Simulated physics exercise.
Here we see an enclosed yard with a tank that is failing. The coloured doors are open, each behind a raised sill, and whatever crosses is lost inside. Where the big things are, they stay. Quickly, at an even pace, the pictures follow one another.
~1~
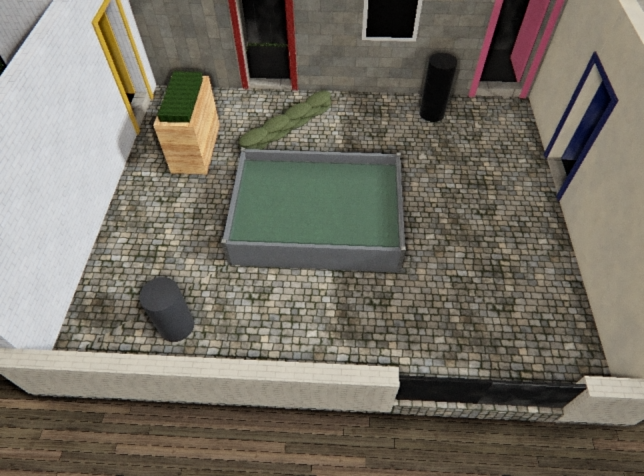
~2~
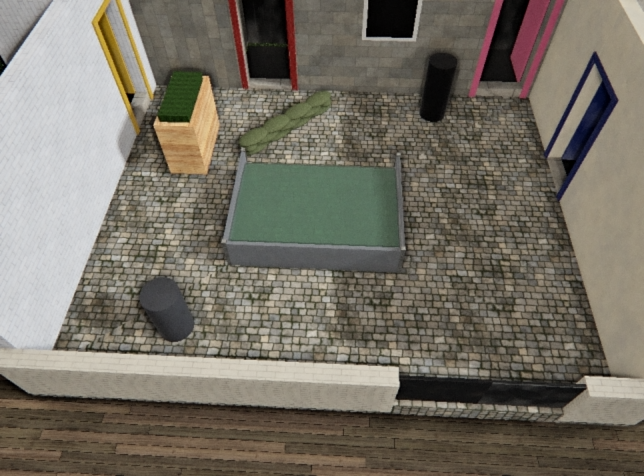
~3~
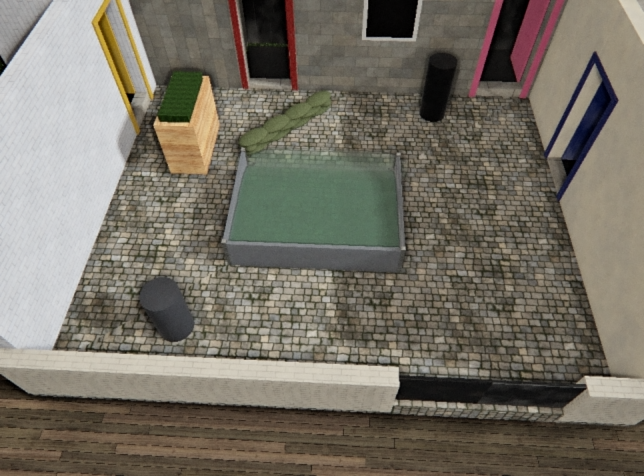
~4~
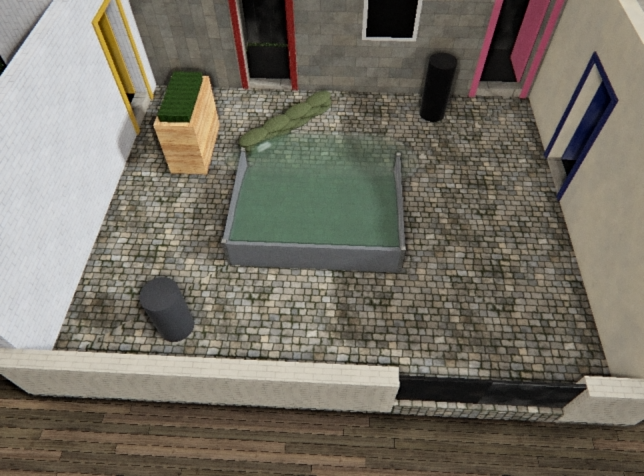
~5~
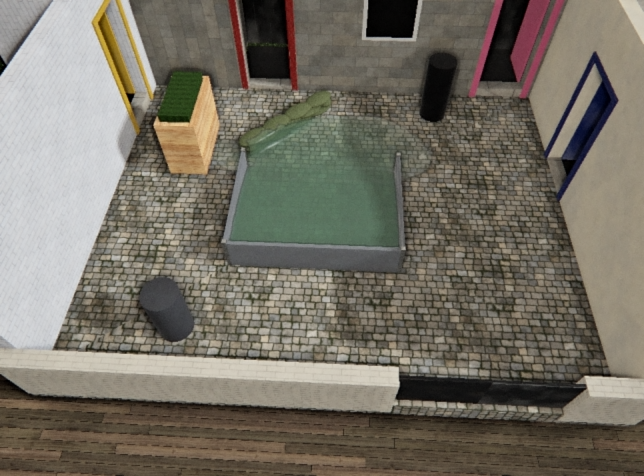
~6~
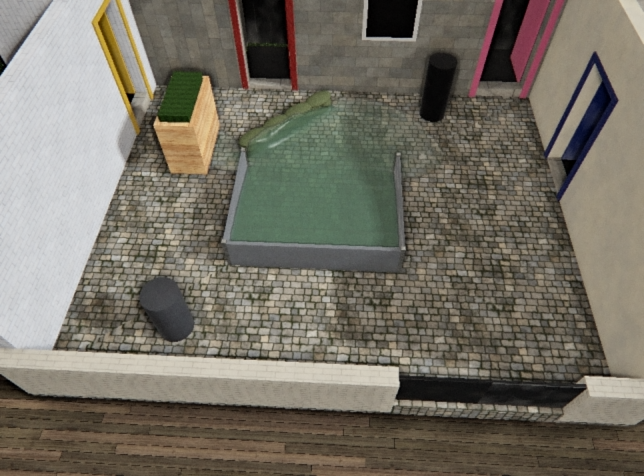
We see a cobbled yard with coloured doorways and an open tank of green water; the tank's far wall disappears, and water pours out through the gap, spreading across the cobbles and reaching a long green object beyond.
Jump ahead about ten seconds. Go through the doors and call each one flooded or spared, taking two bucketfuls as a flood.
Red door: Spared, yellow door: Spared, pink door: Spared, blue door: Flooded.
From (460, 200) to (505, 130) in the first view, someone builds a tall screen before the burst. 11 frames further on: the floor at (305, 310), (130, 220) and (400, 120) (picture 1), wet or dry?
Point by point: First not reached, second not reached, third submerged.
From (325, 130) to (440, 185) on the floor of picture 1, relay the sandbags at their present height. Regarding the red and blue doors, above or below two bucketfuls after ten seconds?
As I see it, the red door rises above, while the blue door remains below.
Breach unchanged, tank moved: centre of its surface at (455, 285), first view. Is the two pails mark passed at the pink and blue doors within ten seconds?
Note: Pink door exceeds the mark; blue door exceeds the mark.
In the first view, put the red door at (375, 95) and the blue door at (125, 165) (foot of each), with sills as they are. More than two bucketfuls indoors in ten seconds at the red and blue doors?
Red is flooded, blue is not flooded.
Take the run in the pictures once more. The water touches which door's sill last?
The door marked yellow.
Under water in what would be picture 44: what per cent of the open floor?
Roughly 70 percent.
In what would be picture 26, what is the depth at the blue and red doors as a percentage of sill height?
The first comes to about 370 percent, the second to about 60 percent.
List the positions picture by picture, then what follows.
The open tank at (317, 199) is whole and still, in the first frame.
The front is at a hidden place, out from the gap on the open tank's far side, in the second frame.
The front is at (402, 166), out from the gap on the open tank's far side, in the third frame.
Water pours out on the open tank's far side and has run to (407, 152), in the fourth frame.
Water pours out on the open tank's far side and has run to (413, 139), in the fifth frame.
The front is at (399, 113), out from the gap on the open tank's far side, in the sixth frame.
A moment on, water covers 15 % of the floor; the red door not reached, the yellow door not reached, the pink door not reached, the blue door not reached.
Next, water covers 25 % of the floor; the red door wet at the sill, nothing in, the yellow door not reached, the pink door wet at the sill, nothing in, the blue door not reached.
Then, water covers 45 % of the floor; the red door wet at the sill, nothing in, the yellow door not reached, the pink door under two buckets in, the blue door under two buckets in.
Later, water covers 70 % of the floor; the red door wet at the sill, nothing in, the yellow door wet at the sill, nothing in, the pink door under two buckets in, the blue door far over two buckets in.
In the end, water covers 95 % of the floor; the red door wet at the sill, nothing in, the yellow door wet at the sill, nothing in, the pink door under two buckets in, the blue door far over two buckets in.
